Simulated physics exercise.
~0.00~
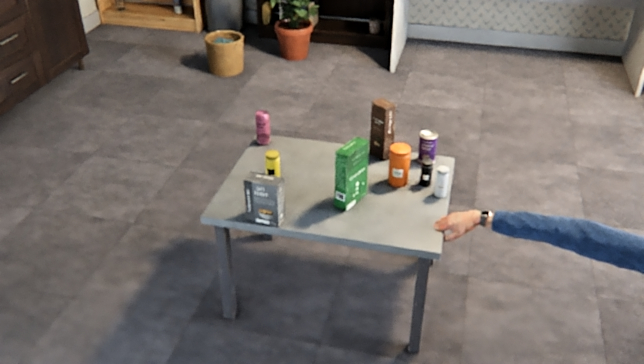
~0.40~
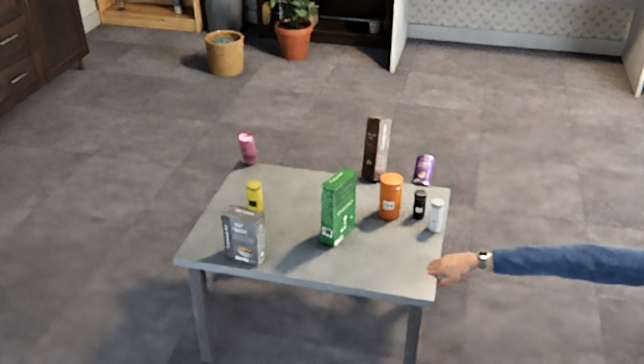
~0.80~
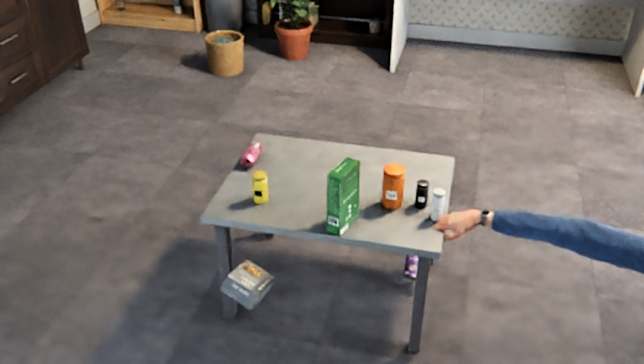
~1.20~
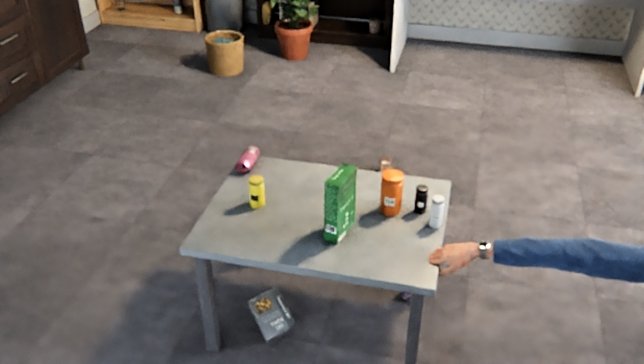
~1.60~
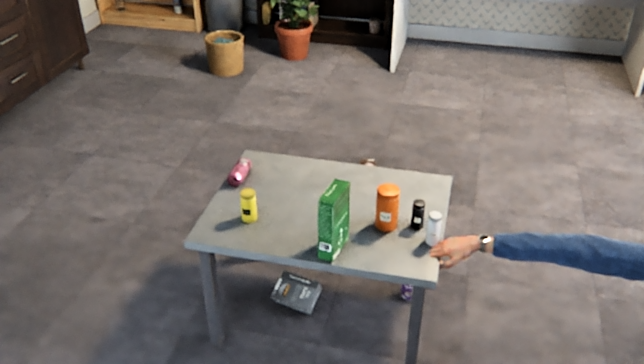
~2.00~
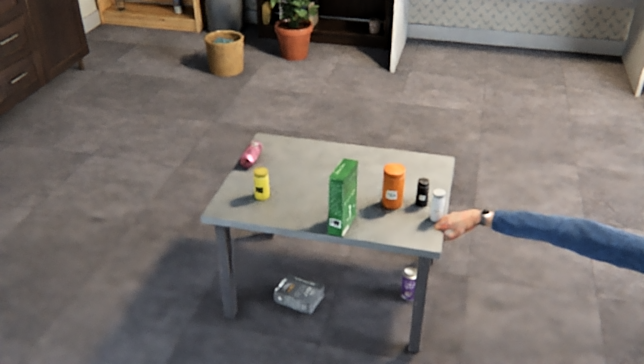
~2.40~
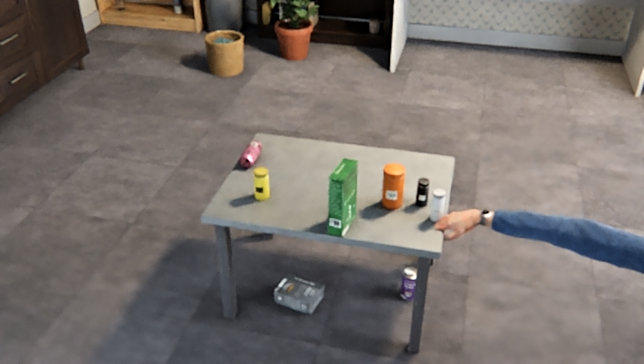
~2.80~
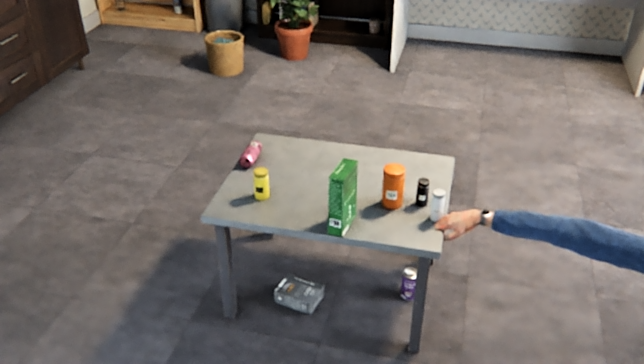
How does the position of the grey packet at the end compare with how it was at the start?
At the start the grey packet stood upright on the table, but at the end it was lying on its side on the floor beneath it.
A hand gripping the corner of a grey table jerked it back and forth, and the grey packet, brown carton and purple tin fell off while the pink can tipped over on top; the green packet, orange jar and three shakers stayed standing.
